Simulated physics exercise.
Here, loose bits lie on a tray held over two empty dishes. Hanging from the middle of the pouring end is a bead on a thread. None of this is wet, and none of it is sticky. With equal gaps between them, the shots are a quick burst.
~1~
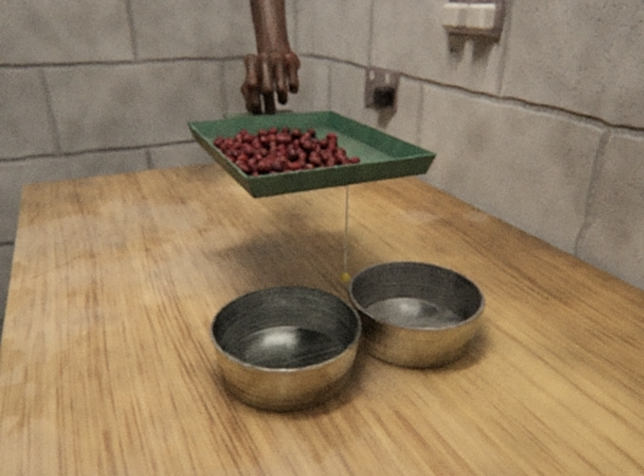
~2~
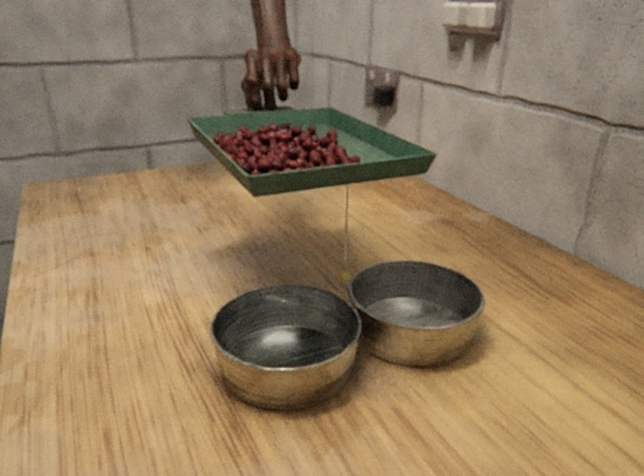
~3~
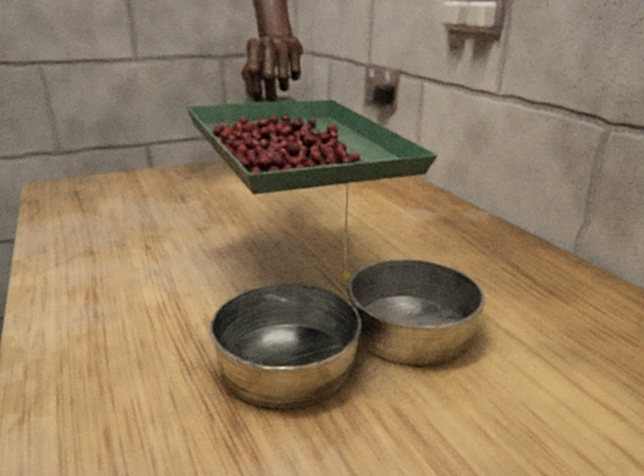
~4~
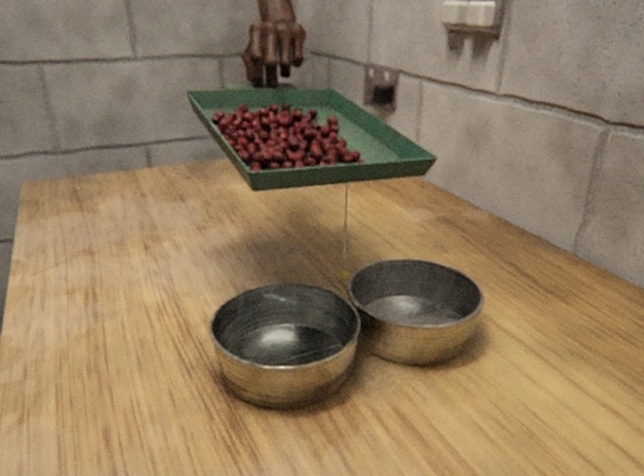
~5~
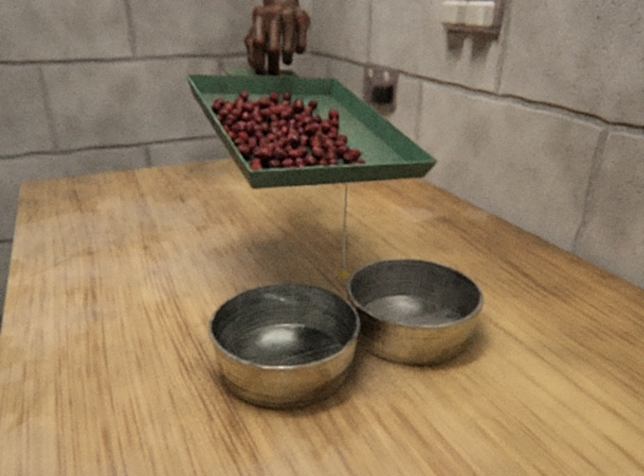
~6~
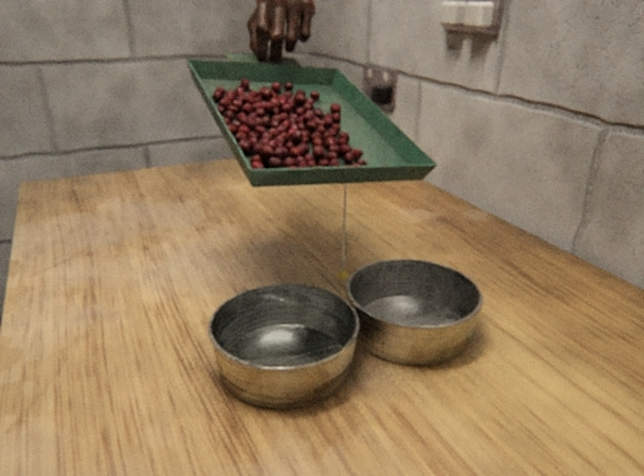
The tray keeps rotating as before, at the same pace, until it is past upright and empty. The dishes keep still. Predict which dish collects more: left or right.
Watch, the one on the right side catches more of it.
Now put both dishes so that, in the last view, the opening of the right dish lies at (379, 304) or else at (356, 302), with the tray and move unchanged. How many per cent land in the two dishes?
In order: 60 percent, then 40 percent.
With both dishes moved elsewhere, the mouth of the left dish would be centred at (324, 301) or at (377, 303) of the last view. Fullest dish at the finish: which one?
Place 1 - the dish at right; place 2 - the dish at left.
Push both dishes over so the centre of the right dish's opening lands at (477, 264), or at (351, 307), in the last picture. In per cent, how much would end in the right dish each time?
Roughly 20% first, roughly 40% second.
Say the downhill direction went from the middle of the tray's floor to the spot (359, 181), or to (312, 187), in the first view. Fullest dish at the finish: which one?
First case: The dish at right. Second case: The dish at left.
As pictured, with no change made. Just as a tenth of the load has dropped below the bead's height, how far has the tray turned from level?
I'd say it is tilted about 95°.
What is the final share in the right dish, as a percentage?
Somewhere around 80 percent, I'd say.
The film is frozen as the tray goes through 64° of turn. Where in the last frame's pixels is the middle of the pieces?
Centre estimate: (354, 130).
Just after the last frame, tray tipped steeply; almost all on the tray; just a few in the right dish; just a few in the air.
A moment on, tray tipped past a quarter turn; roughly a third on the tray; roughly a quarter in the right dish; just a few outside both; roughly a third in the air.
Further on, tray tipped past a quarter turn; just a few in the left dish; the larger part in the right dish; roughly a quarter outside both.
When it is over, tray tipped past a quarter turn; just a few in the left dish; the larger part in the right dish; roughly a quarter outside both.
